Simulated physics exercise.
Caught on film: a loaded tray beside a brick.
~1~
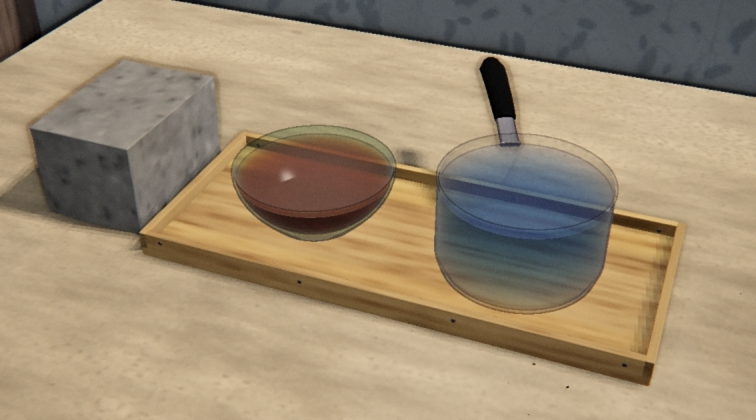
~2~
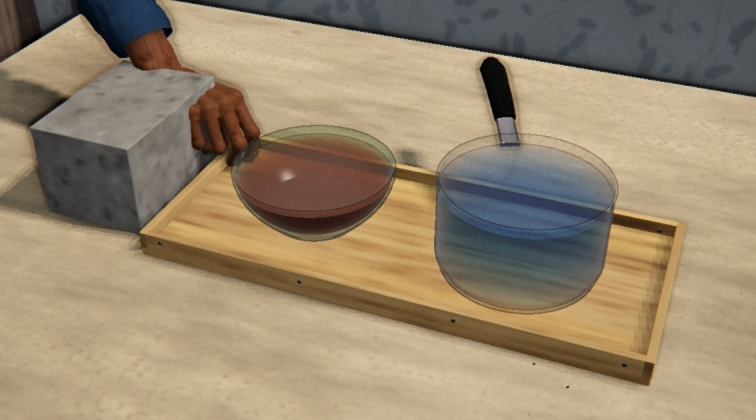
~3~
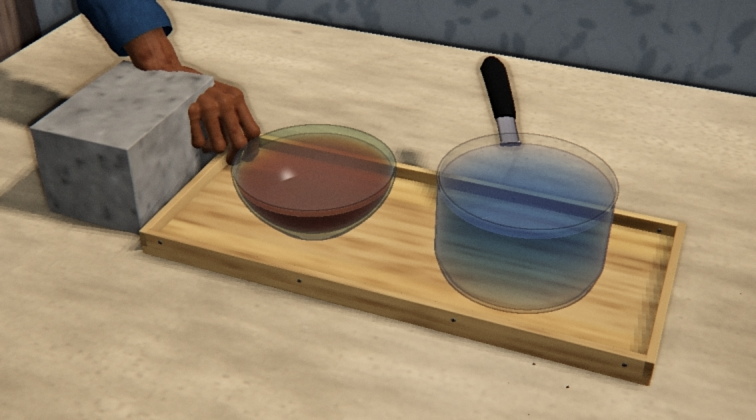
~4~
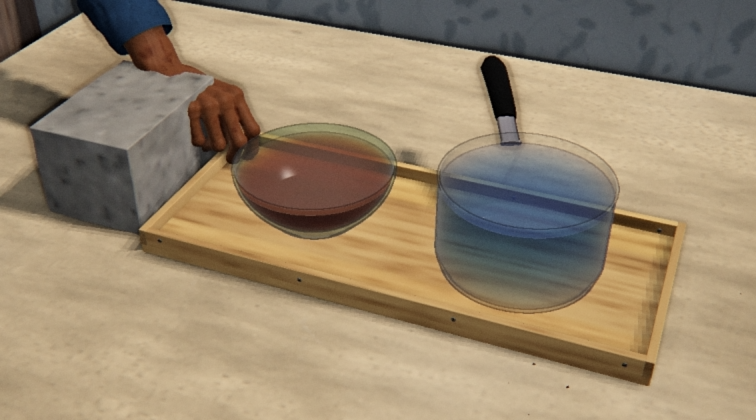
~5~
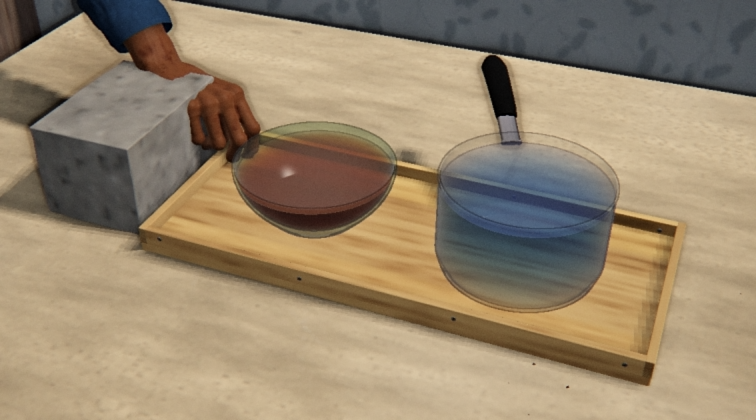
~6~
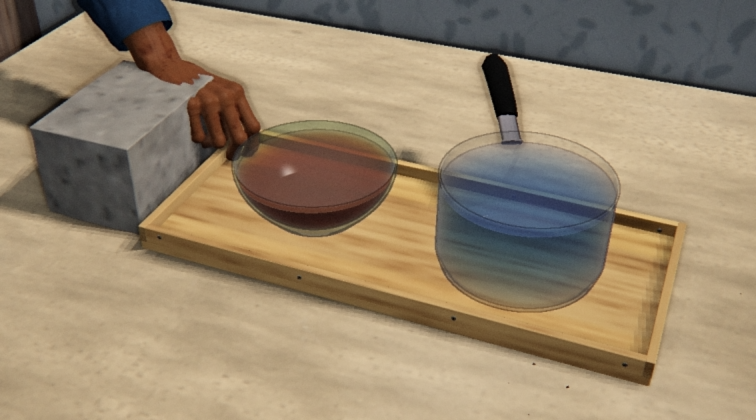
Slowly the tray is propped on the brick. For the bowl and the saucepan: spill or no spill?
The bowl spills and the saucepan spills.
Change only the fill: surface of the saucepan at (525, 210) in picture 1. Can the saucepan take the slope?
Verdict: Stays dry.
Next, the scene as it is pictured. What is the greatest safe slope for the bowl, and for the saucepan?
In turn 8 and 10 degrees.
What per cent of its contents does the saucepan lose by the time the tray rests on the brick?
Some 10 per cent.
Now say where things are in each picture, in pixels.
In the first picture, the tray lies flat; bowl (315, 188) about three quarters full; saucepan (522, 221) nearly full; brick (85, 183).
The second picture shows a hand takes the end of the tray; bowl about three quarters full, surface at (314, 173); saucepan nearly full, surface at (525, 189).
The third picture shows slope near 0°; bowl (315, 188) about three quarters full; saucepan (522, 220) nearly full.
The fourth picture shows the tray slopes by about 0°; bowl about three quarters full, surface at (315, 172); saucepan nearly full, surface at (526, 188); brick (85, 183).
In the fifth picture, the end is rising; bowl (315, 185) about three quarters full; saucepan (523, 219) nearly full.
In the sixth picture, the end has come up a little; bowl about three quarters full, surface at (316, 170); saucepan nearly full, surface at (528, 187); brick (85, 183).
Next, the tray slopes by about 7°; bowl, its rim is dry; saucepan, its rim is dry.
After that, the tray slopes by about 15°; bowl, it has slopped over; saucepan, it has slopped over.
Finally, the tray slopes by about 13°, resting on the brick; bowl, it has slopped over; saucepan, it has slopped over.
